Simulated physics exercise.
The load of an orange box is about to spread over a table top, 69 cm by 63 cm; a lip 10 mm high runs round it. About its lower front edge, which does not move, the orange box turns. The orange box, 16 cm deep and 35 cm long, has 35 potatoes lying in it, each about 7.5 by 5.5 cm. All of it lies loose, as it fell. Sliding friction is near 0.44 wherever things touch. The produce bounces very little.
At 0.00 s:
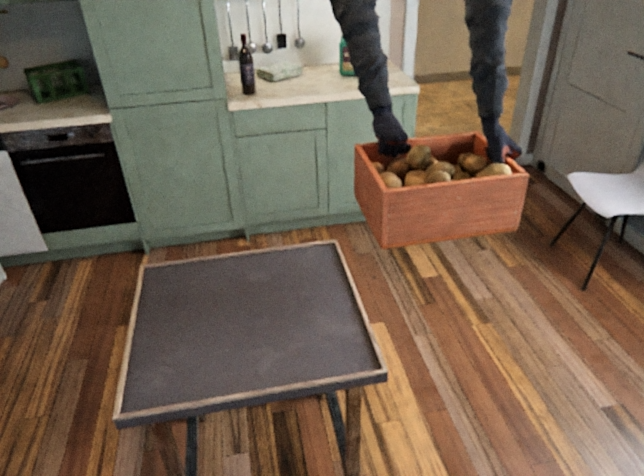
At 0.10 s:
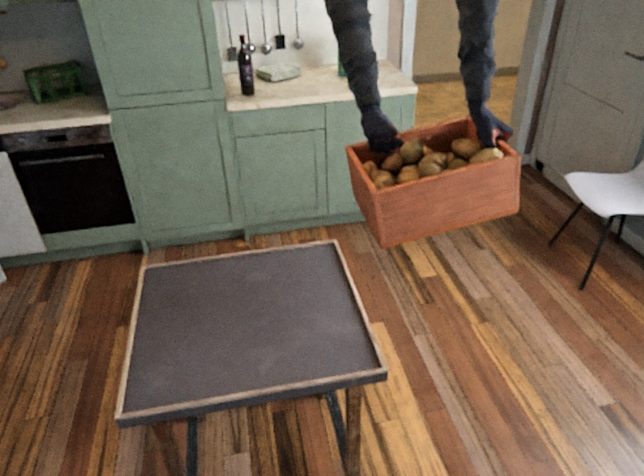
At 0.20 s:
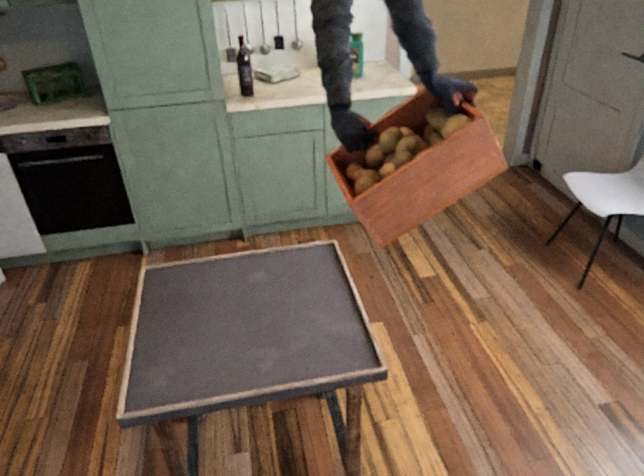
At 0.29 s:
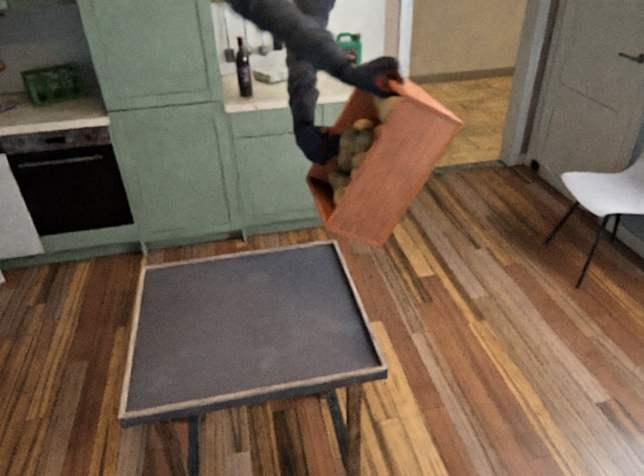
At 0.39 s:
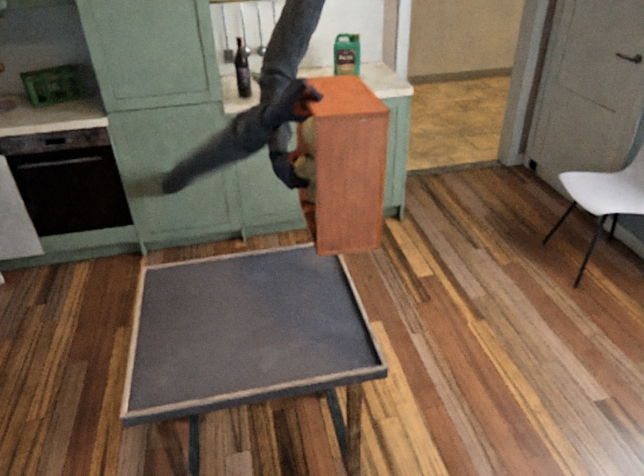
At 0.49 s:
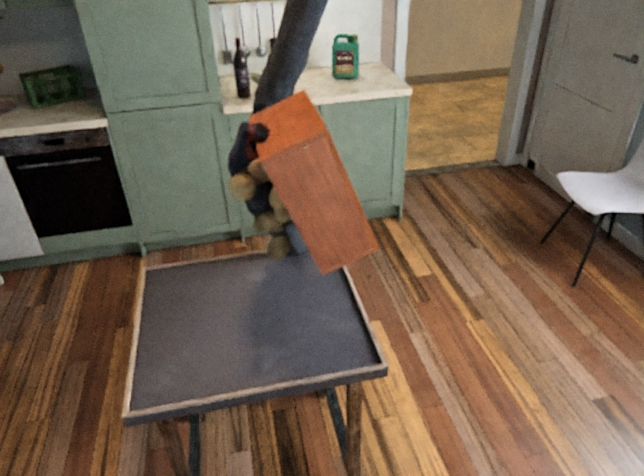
A pair of dark-sleeved, gloved arms holds an orange box of brownish potatoes at the upper right of a kitchen, seen from a raised, still viewpoint. Below, a dark-topped table with a pale raised rim stands on striped wooden floorboards, with green cabinets, a black oven and a bottle behind and a white chair at right. The arms turn the box leftward, past upright, over the table's far edge, and potatoes emerge from its open side.
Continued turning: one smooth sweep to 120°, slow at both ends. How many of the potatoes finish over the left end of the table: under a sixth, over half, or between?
Result: One sixth to one half of them over the left end of the table.
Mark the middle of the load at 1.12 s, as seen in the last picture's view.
Estimated centre in the last picture: (189, 319).
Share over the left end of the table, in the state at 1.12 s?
Share at that moment: About 35 %.
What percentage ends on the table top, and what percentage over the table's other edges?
Around 65 % in the first place and around 5 % in the second.
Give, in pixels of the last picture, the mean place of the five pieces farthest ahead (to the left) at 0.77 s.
Centre approx. at (115, 313) px.
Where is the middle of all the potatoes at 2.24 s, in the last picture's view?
(171, 328).
After 0.77 s, tilt 120°; 30 on the table top and 5 in the air.
After 1.12 s, tilt 120°; 23 on the table top and 12 over the left end of the table.
After 1.61 s, tilt 120°; 22 on the table top, 12 over the left end of the table and 1 over the table's other edges.
Final count (at 2.24 s), 22 on the table top, 12 over the left end of the table and 1 over the table's other edges. Asked share, 12 of 35, 34 per cent.
